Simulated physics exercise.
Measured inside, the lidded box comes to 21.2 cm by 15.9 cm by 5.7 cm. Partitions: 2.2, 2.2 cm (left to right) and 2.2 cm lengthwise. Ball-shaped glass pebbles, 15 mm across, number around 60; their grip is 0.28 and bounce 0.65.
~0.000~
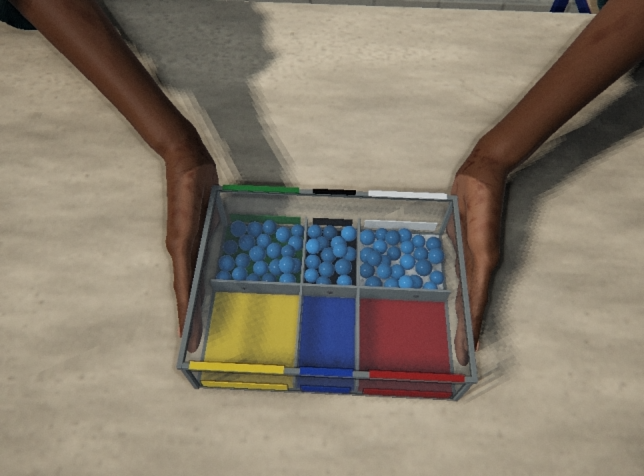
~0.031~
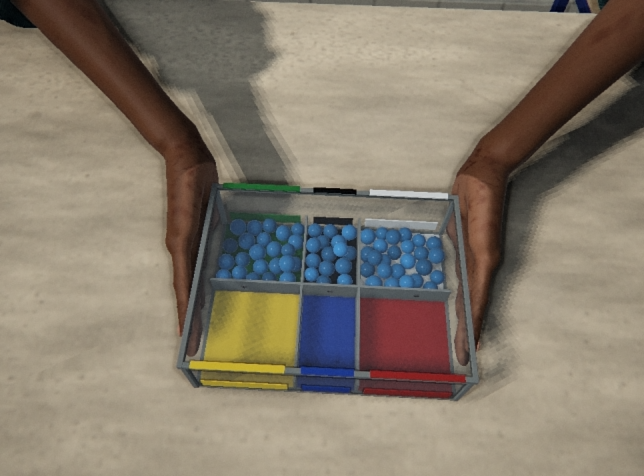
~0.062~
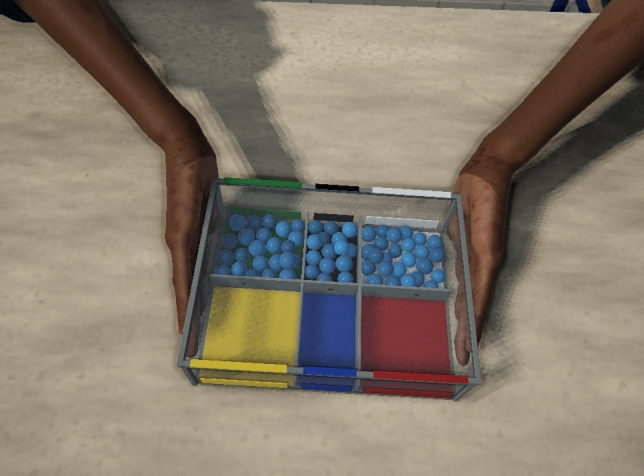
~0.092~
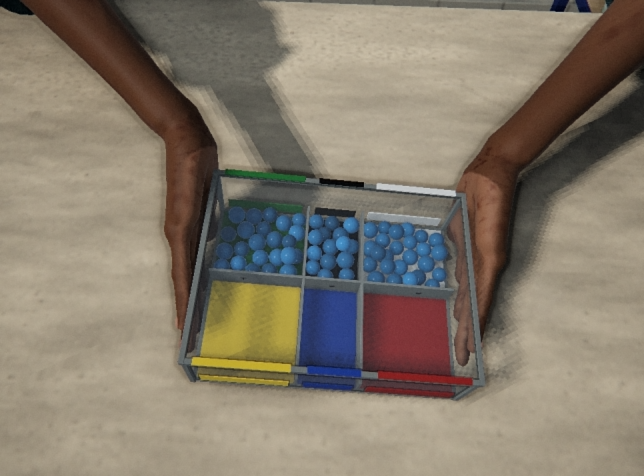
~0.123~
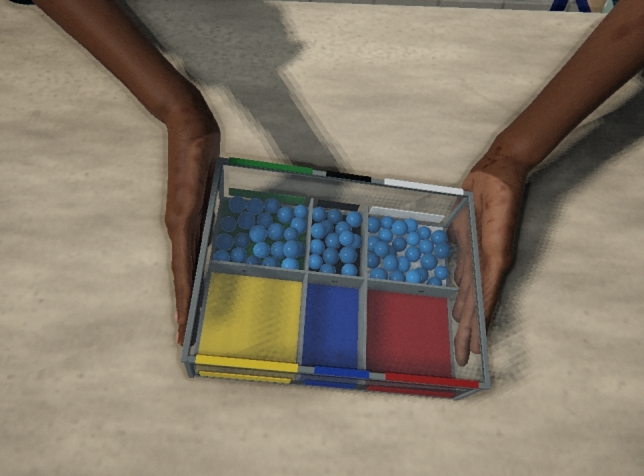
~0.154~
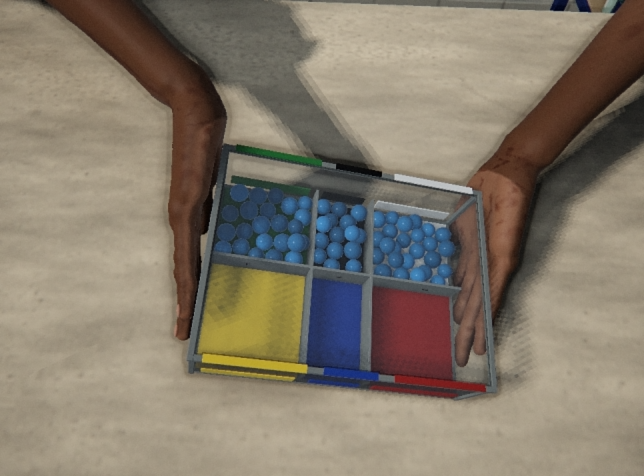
At the start, two hands hold a clear, divided box level above a pale surface, with blue balls in its three back compartments and yellow, blue and red sections empty in front. The hands then gradually tilt it, raising its left side slightly, while the balls stay in their compartments.
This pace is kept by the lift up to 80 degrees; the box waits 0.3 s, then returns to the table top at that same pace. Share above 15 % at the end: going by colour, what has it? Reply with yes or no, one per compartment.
Red yes, blue no, green no, yellow no, white yes, black no.
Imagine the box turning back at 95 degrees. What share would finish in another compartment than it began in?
Roughly 80 percent would.
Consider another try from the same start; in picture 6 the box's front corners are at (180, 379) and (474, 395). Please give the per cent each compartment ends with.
In per cent, the final split is red 35, blue 15, green 15, yellow 15, white 15, black 10.
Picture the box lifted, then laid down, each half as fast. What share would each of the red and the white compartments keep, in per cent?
Red = 45 per cent, white = 25 per cent.
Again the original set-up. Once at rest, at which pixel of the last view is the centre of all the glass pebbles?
Roughly pixel (404, 322).
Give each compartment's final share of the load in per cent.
The red one ends with 65, blue 5, green 0, yellow 0, white 25 and black 5 per cent.
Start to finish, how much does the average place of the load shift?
Around 8.5 centimetres, start to finish.
Then, at 0.78 s, tilt 80 degrees; red 40 %, blue 5 %, green 10 %, white 35 %, black 15 %.
After 1.20 s, tilt 46 degrees; red 65 %, blue 5 %, white 20 %, black 5 %.
After 1.70 s, tilt 0 degrees; red 65 %, blue 5 %, white 25 %, black 5 %.
At rest (2.6 s), red 65 %, blue 5 %, green 0 %, yellow 0 %, white 25 %, black 5 %.
